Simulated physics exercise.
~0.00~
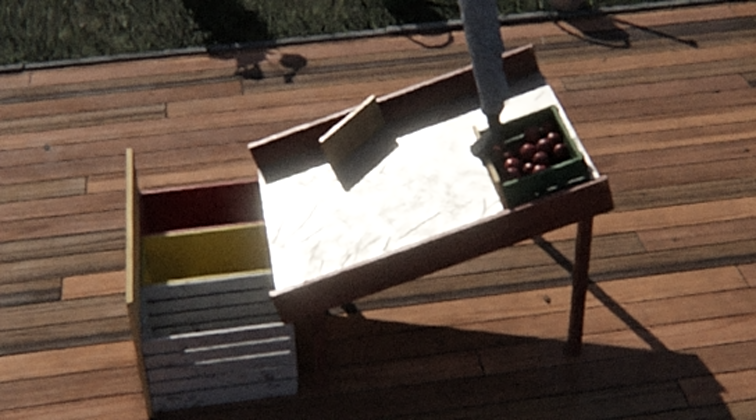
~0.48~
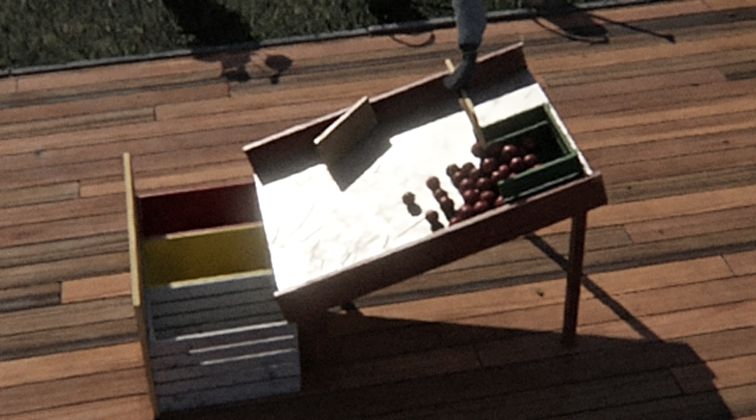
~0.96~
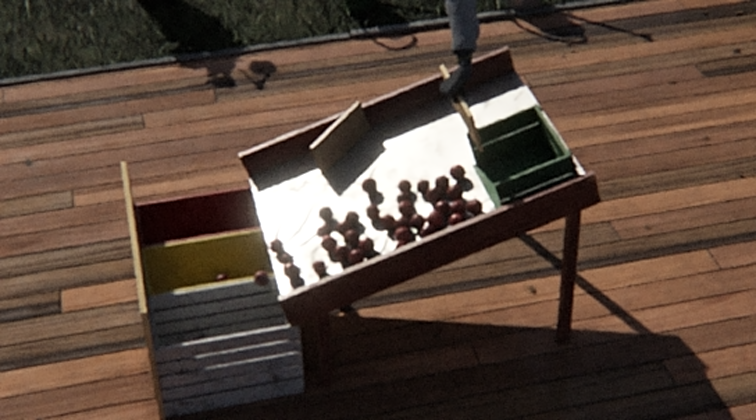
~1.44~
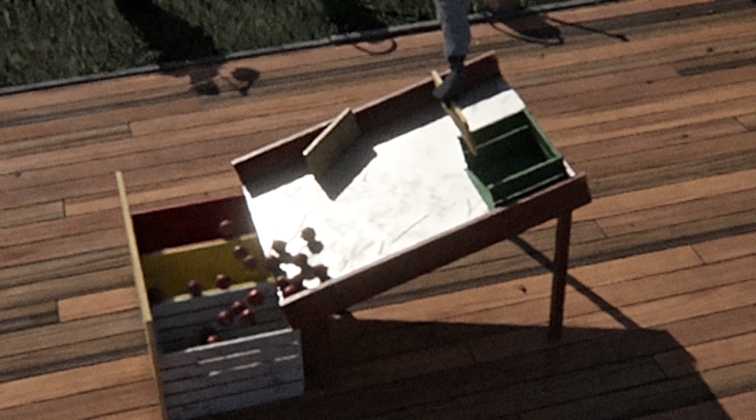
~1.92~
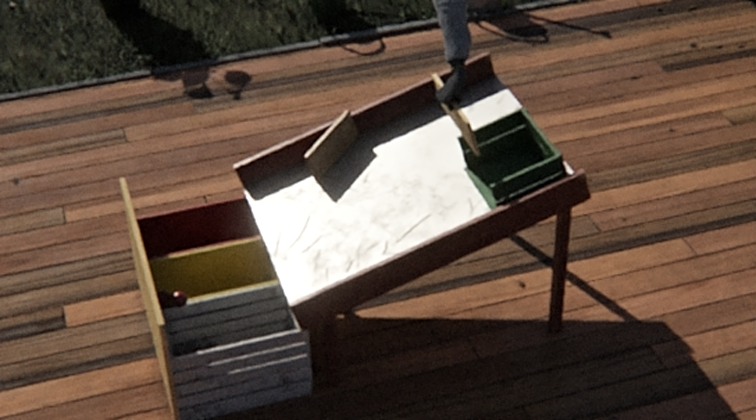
Dark red apples sat in a green pen on a sloping table until a hand lifted the gate, then they rolled down to the left past an angled board and dropped into the bins below, leaving the pen and slope empty.
